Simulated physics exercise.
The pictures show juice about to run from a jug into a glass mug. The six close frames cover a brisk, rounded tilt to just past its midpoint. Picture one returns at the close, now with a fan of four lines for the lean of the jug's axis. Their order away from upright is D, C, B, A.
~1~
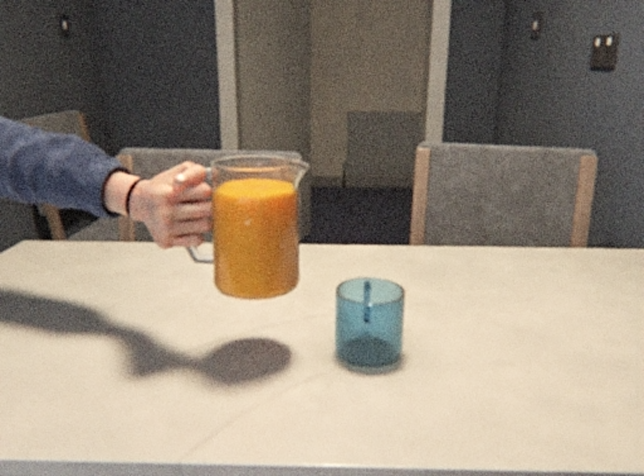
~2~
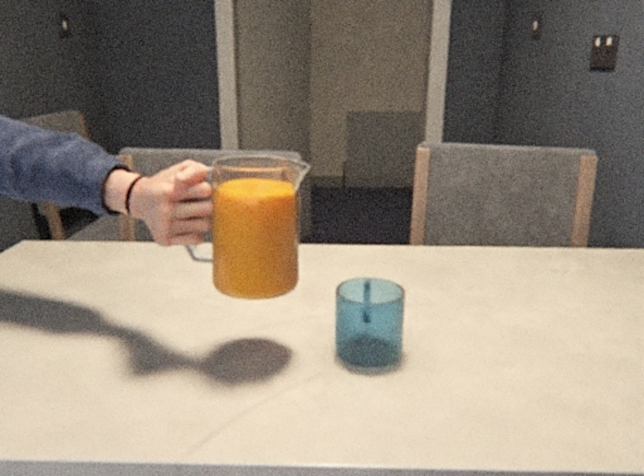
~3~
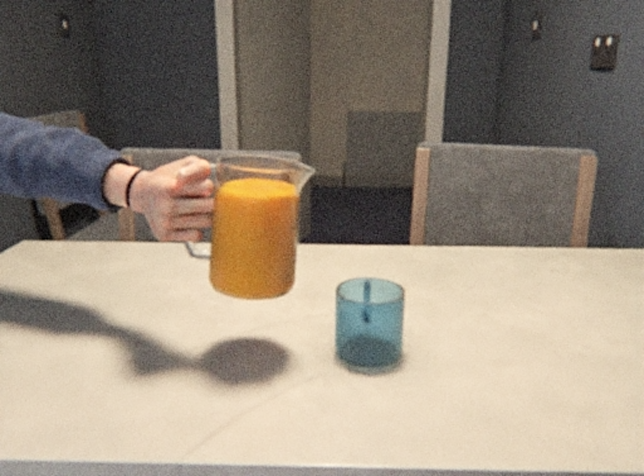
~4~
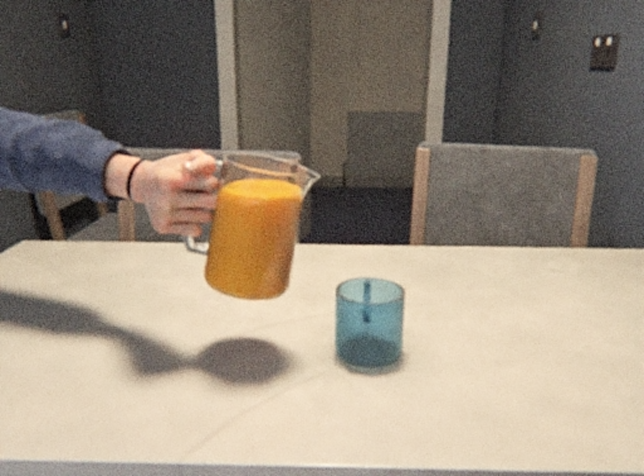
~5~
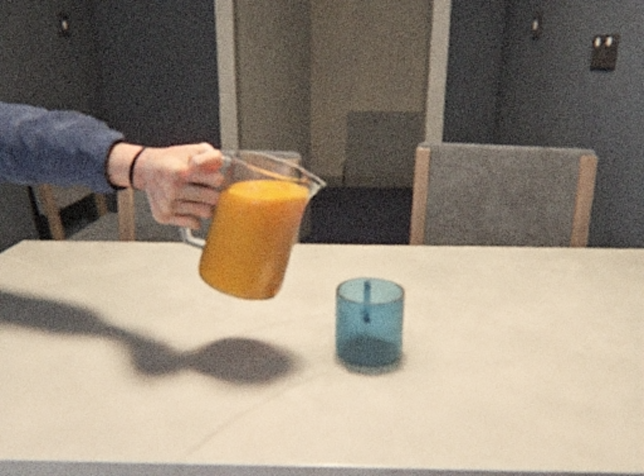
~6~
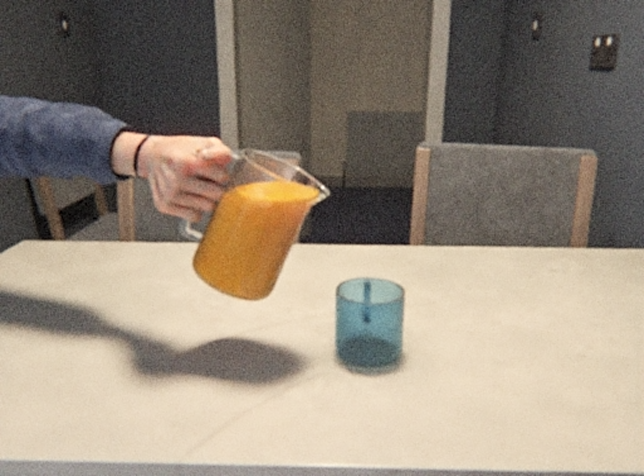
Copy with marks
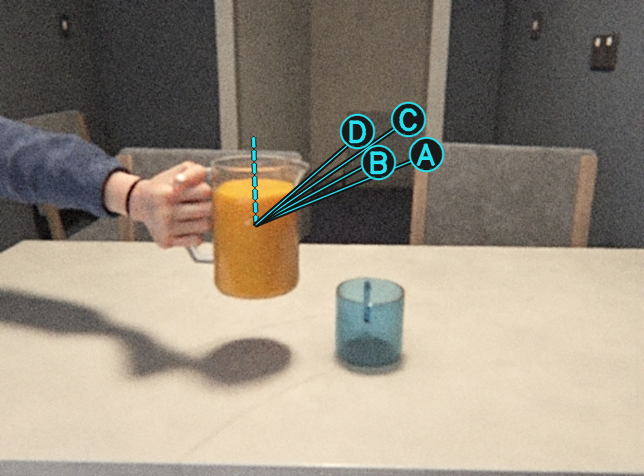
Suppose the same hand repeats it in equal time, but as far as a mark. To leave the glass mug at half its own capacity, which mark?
Best: B.
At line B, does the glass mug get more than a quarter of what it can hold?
Yes, it does.
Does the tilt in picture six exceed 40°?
No, it does not.
In cyan, A at (411, 161); B at (361, 167); C at (394, 128); D at (346, 145).
If A is chosen, the glass mug ends with about 64 % of what it can hold.
If B is chosen, the glass mug ends with about 48 % of what it can hold.
If C is chosen, the glass mug ends with about 34 % of what it can hold.
If D is chosen, the glass mug ends with about 23 % of what it can hold.
